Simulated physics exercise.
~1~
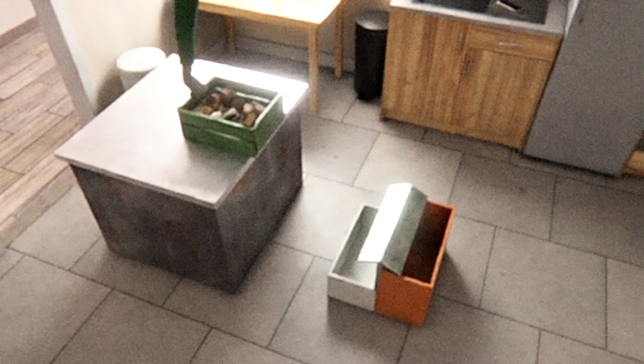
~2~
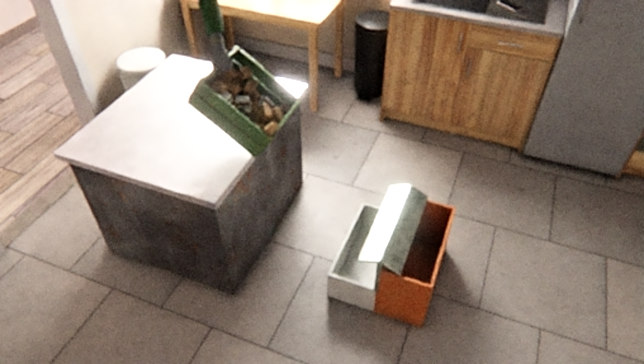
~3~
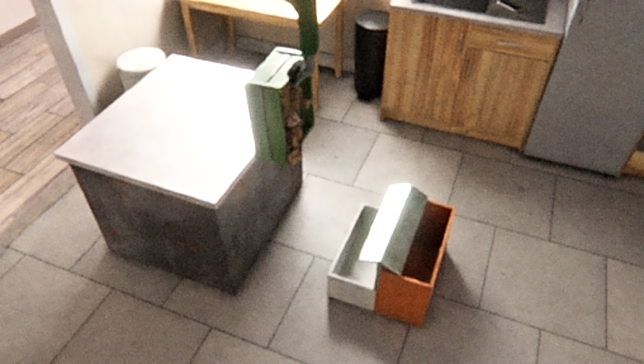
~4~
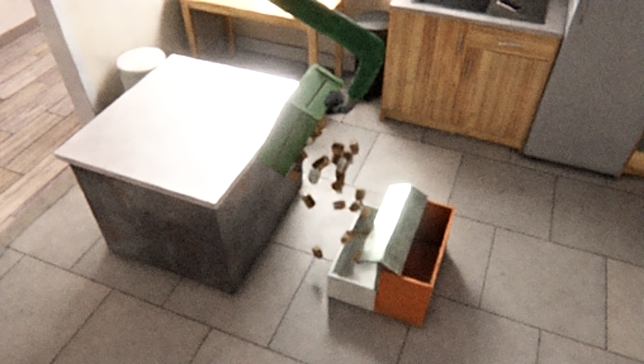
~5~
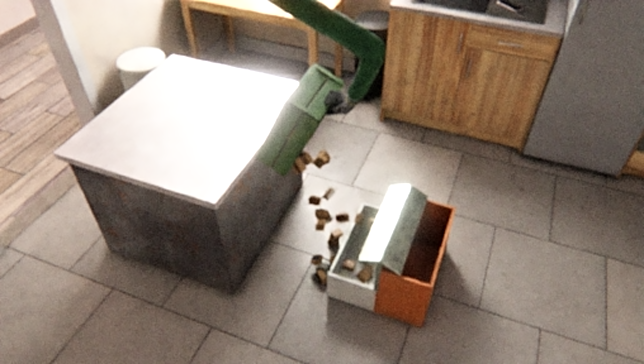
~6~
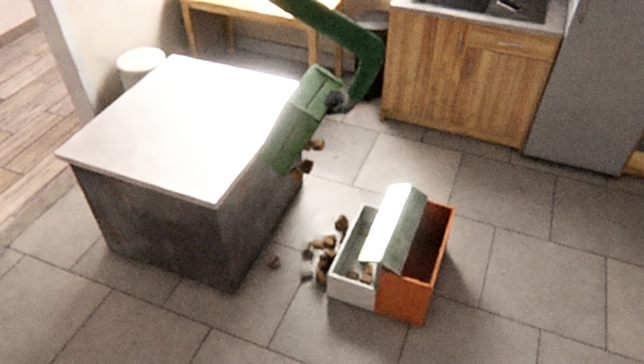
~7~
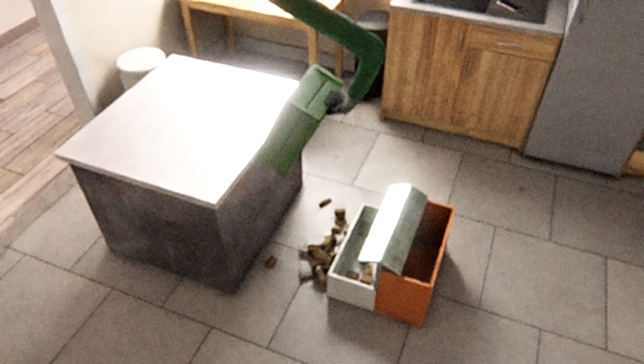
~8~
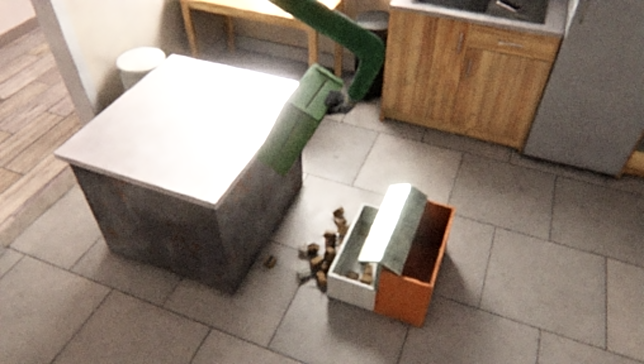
A green mechanical arm tipped a green crate over the right edge of a bench, spilling small brown chunks toward a white and orange bin below, where some dropped into the white part, the rest piled on the floor beside it, and the orange side stayed empty.
